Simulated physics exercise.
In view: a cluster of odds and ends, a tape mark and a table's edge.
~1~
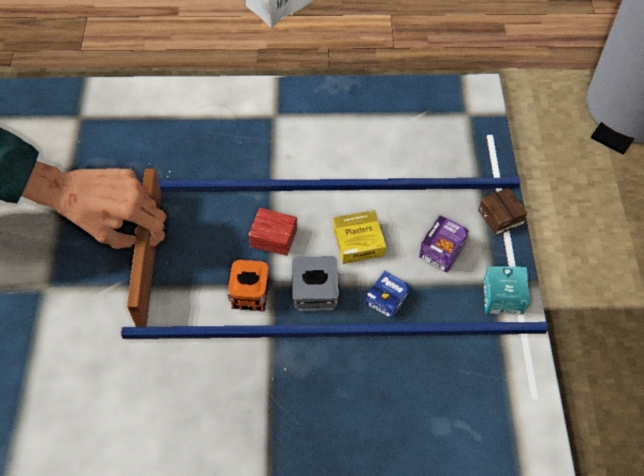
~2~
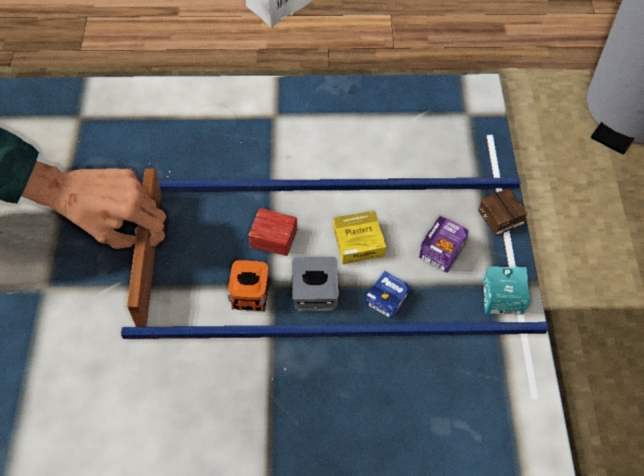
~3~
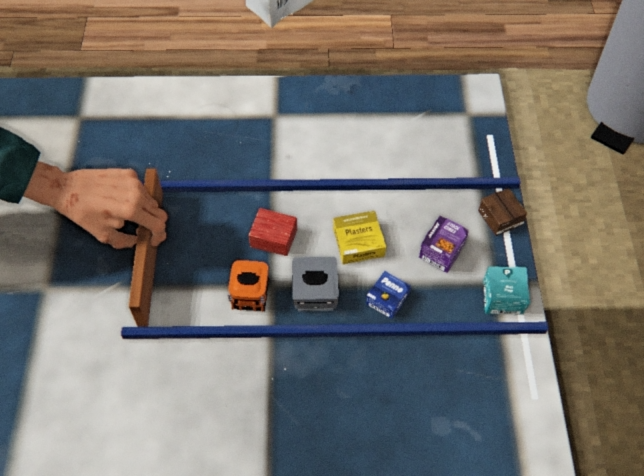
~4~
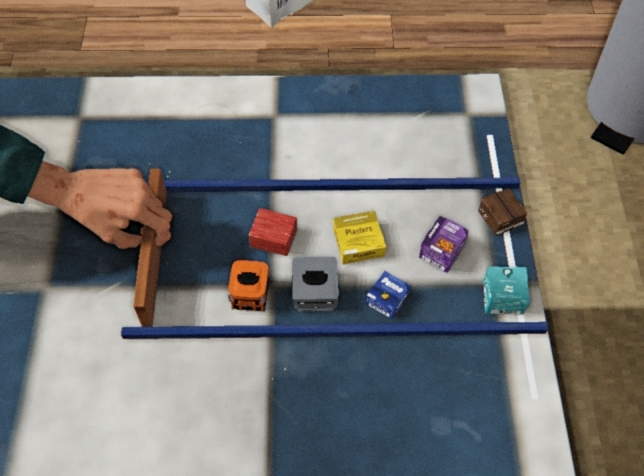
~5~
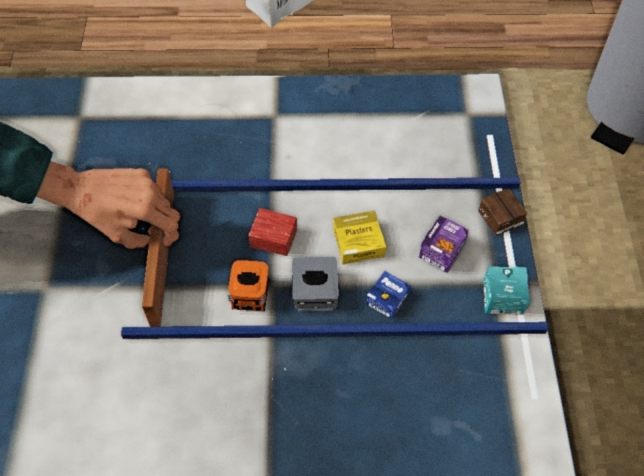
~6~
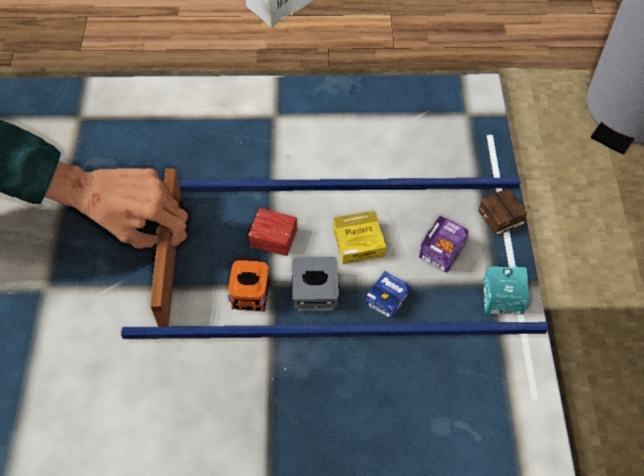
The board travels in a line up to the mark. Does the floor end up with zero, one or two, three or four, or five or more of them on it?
It ends up with five or more.
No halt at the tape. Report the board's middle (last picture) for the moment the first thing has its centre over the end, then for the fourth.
The middle sits near (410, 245) at the first moment and near (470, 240) at the second.
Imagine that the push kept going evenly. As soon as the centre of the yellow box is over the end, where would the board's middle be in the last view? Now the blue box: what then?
Roughly at (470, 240) and roughly at (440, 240).
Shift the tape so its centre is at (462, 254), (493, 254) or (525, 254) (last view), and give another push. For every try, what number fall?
Taken one after another, the numbers are 3, 6 and 8.
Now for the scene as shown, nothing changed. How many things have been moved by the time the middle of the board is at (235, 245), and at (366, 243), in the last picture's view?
That gives 1 for the first and 6 for the second.
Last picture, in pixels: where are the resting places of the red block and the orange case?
In the last picture they sit at about (527, 226) and about (536, 283).
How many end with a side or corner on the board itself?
Count: 2.
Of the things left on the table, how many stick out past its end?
2 is the number.
Soon after, none off yet; brown box at rest near (502, 212); turquoise box at rest near (506, 291); purple box at rest near (444, 244).
In the end, the number that fall off is five or more; gone, grey case, yellow box, blue box, purple box, turquoise box and brown box.
